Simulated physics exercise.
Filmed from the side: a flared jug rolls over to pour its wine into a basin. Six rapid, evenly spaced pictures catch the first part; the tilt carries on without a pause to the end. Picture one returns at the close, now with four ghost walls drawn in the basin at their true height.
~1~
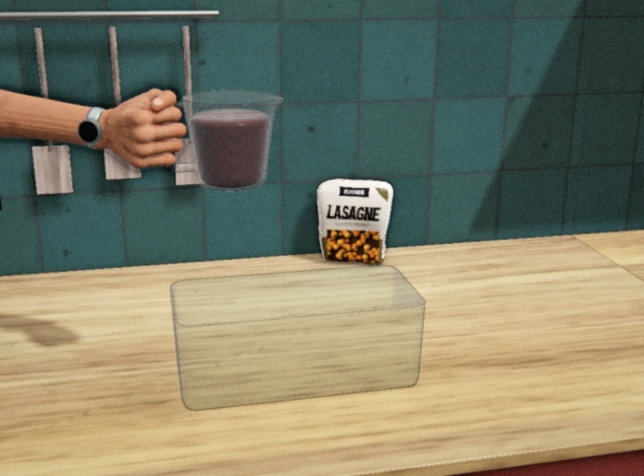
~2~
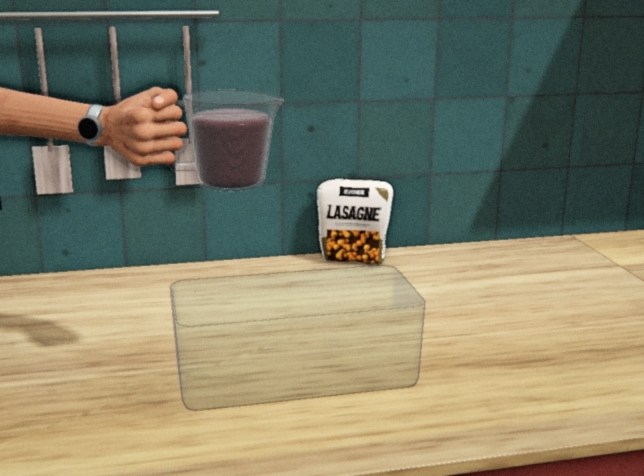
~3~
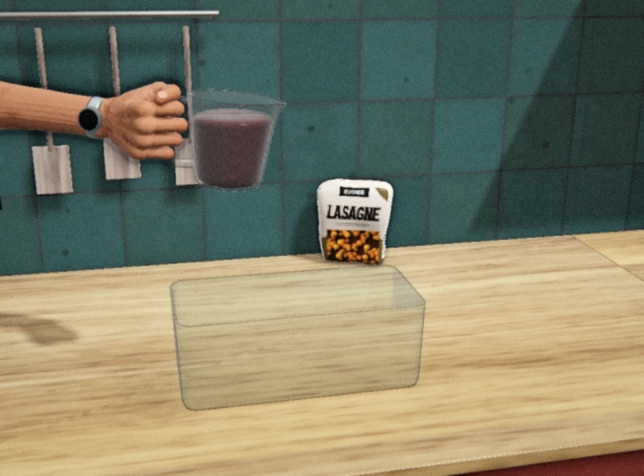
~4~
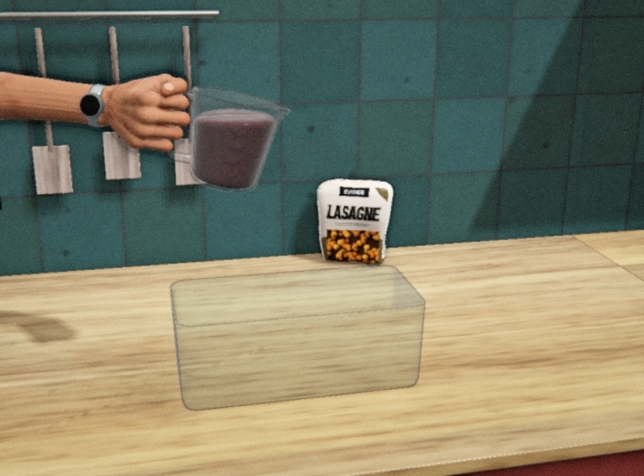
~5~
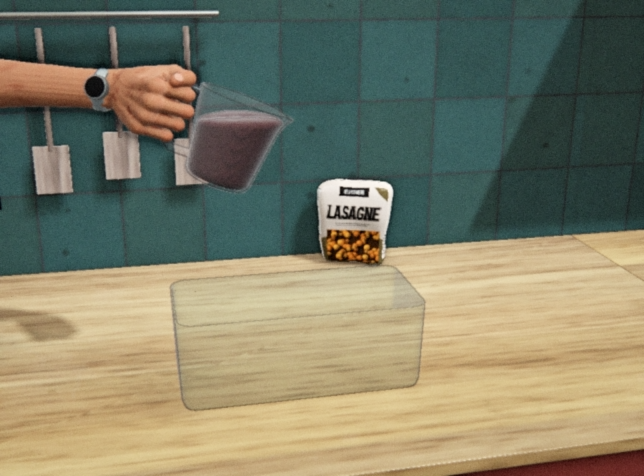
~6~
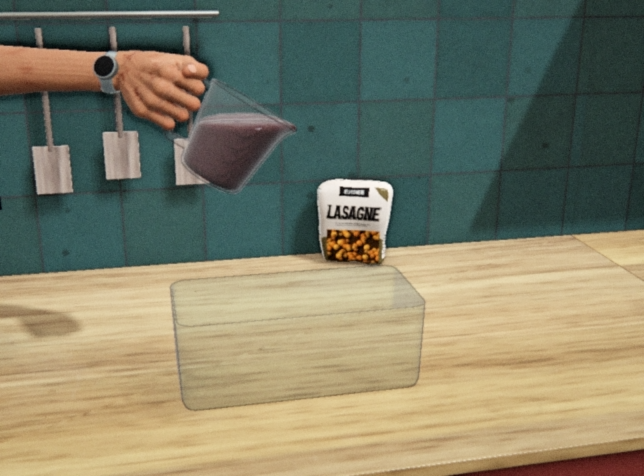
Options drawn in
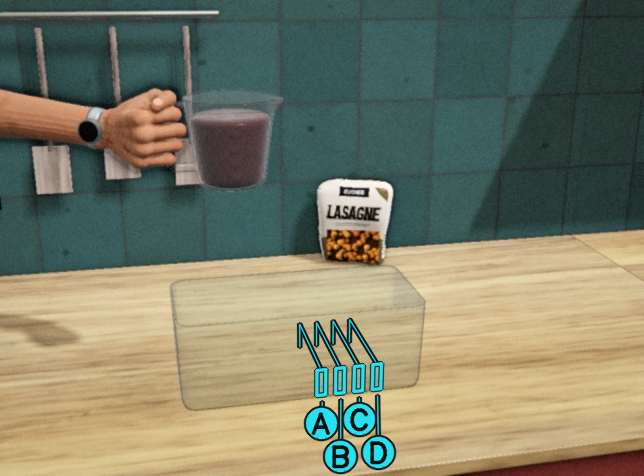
A flared, clear jug of dark purplish liquid, held by a hand wearing a watch, stays upright at first, then tilts steadily to the right above an empty transparent basin until the liquid reaches its lip.
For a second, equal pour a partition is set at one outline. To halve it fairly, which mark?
I would pick slot C.
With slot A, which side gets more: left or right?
The right one.
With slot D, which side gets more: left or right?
The left one.
On the marked copy, A at (322, 401); B at (340, 399); C at (359, 397); D at (377, 395).
With A, about 8 % ends left of the wall and 90 % right of it.
With B, about 12 % ends left of the wall and 86 % right of it.
With C, about 46 % ends left of the wall and 52 % right of it.
With D, about 86 % ends left of the wall and 10 % right of it; 4 % is lost outside.
